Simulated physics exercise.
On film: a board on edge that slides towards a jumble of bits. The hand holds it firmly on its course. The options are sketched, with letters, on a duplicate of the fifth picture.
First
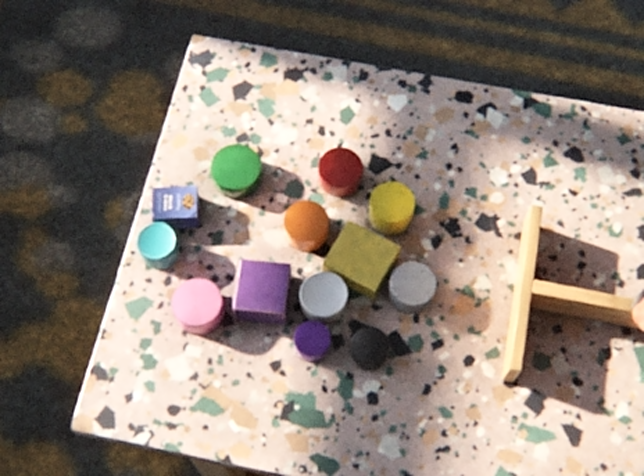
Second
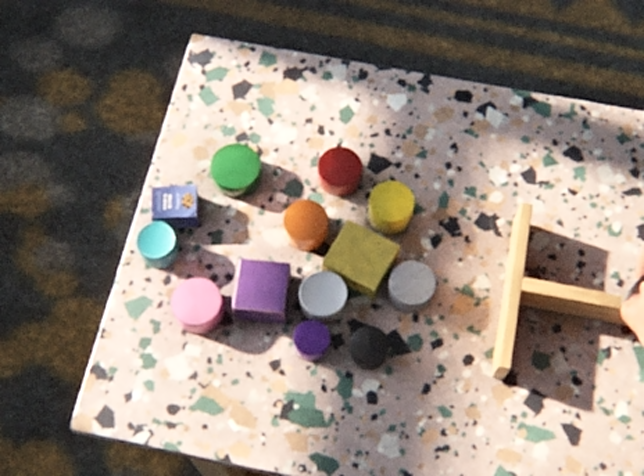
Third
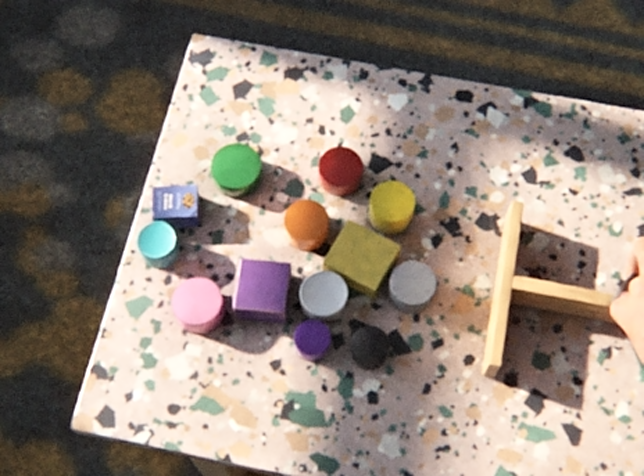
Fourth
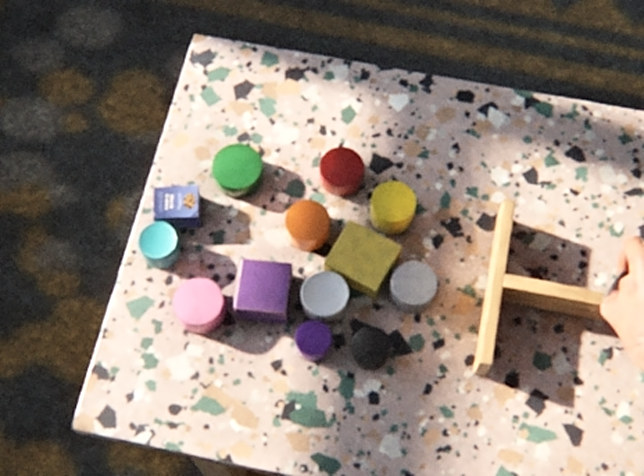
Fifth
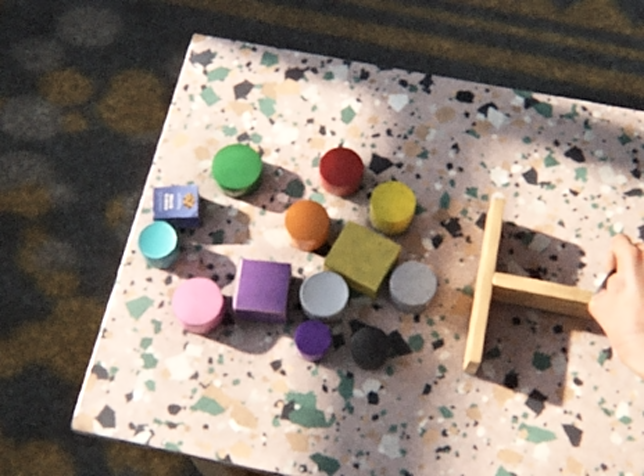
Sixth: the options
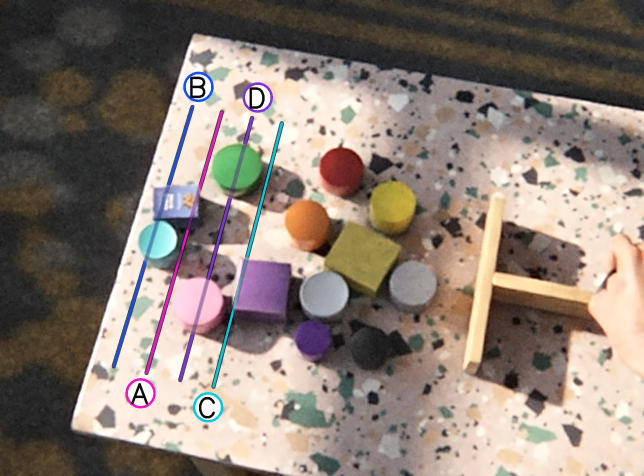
A wooden board on edge, held by a hand, slides slowly left across a speckled table near motionless coloured pots and blocks.
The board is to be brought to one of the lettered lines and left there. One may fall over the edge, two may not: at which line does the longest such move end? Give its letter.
The farthest such stop is C.
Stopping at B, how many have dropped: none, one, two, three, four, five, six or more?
In all, six or more.
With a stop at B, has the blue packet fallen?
Yes.
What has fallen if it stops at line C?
The pink tin.
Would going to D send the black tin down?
By then, no.
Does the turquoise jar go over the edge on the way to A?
Yes.
On the marked copy, A at (186, 235); B at (155, 229); C at (250, 248); D at (218, 241).
Following C. Soon after the start, board (400, 260); black tin (358, 346); orange pot (292, 212).
Later, board (314, 244); pink tin (170, 303); green pot (224, 153).
In the end, board (252, 232); pink tin over the edge; blue packet (141, 204); one fallen.
As for the rest, A drops three; B drops eight; D drops two.
